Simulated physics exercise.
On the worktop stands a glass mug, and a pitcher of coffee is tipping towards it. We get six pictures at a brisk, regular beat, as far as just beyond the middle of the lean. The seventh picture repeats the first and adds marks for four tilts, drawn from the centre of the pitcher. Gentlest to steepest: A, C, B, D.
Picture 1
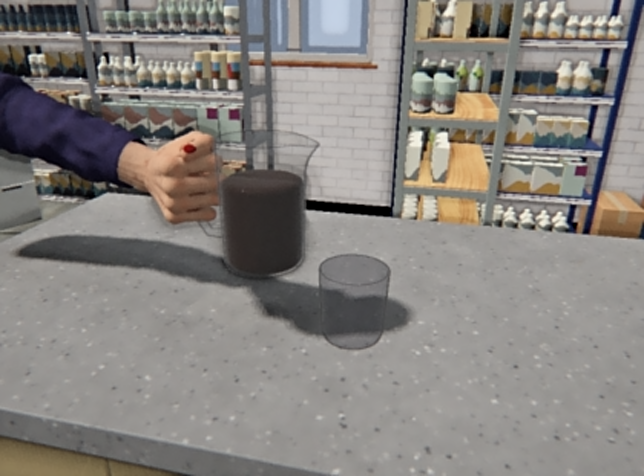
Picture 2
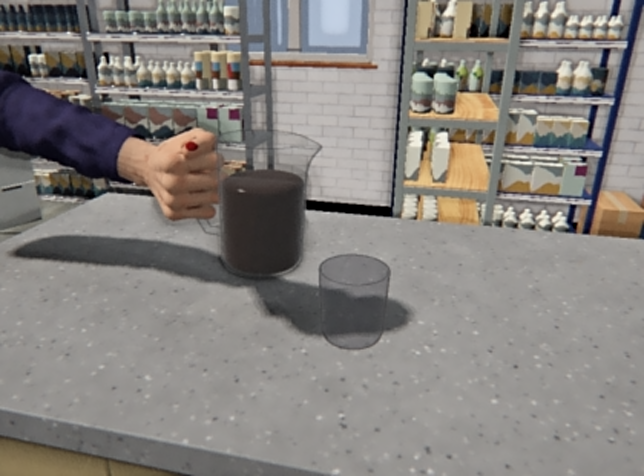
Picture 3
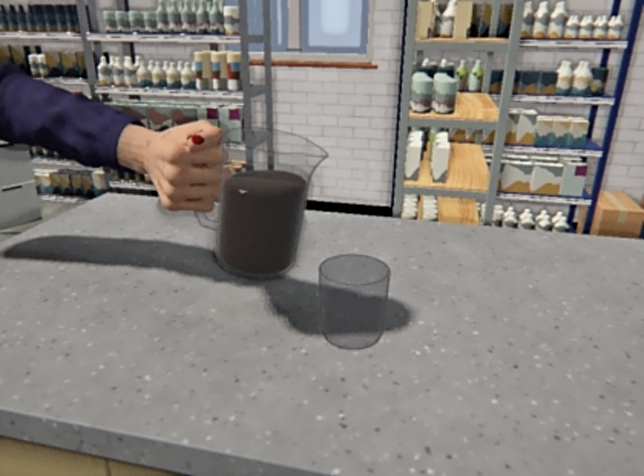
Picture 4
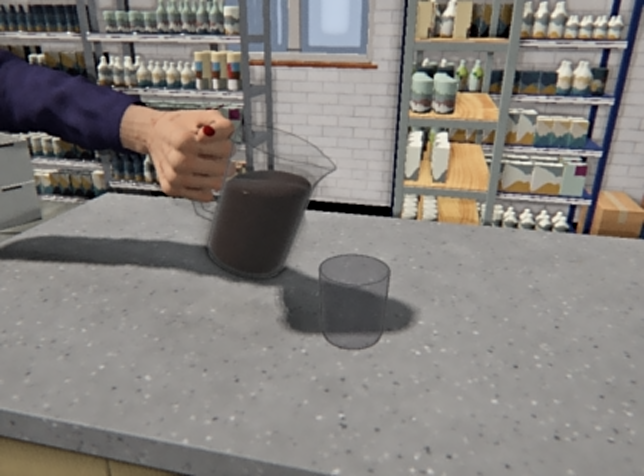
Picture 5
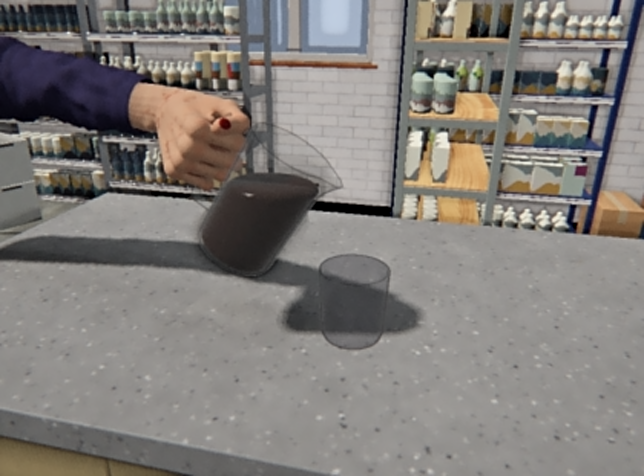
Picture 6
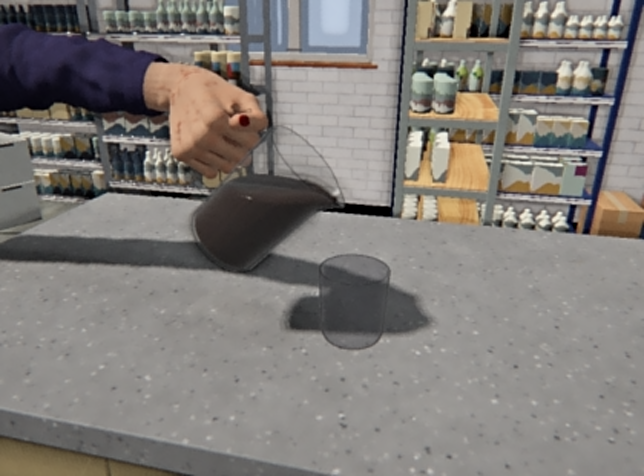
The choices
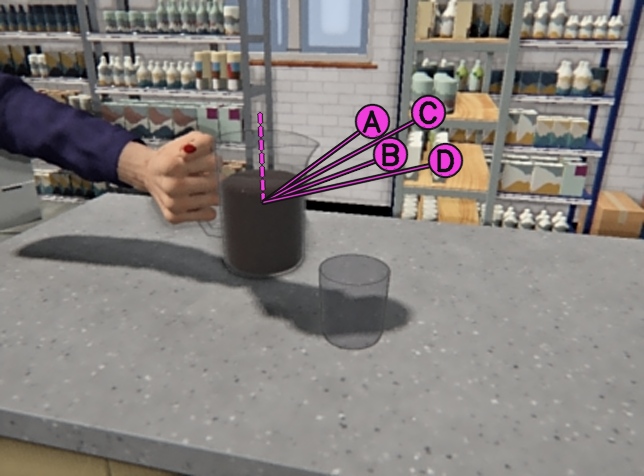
A hand tilts a pitcher of coffee steadily rightward towards an empty glass mug on the worktop.
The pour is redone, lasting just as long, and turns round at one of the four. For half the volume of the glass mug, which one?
B.
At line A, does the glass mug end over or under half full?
Under.
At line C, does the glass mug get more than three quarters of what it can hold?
No, less.
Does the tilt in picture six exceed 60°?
No.
On the marked copy, A at (359, 131); B at (375, 161); C at (413, 121); D at (429, 165).
With A, the glass mug ends with about 16 % of what it can hold.
With B, the glass mug ends with about 53 % of what it can hold.
With C, the glass mug ends with about 32 % of what it can hold.
With D, the glass mug ends with about 76 % of what it can hold; 4 % of the coffee is spilt.
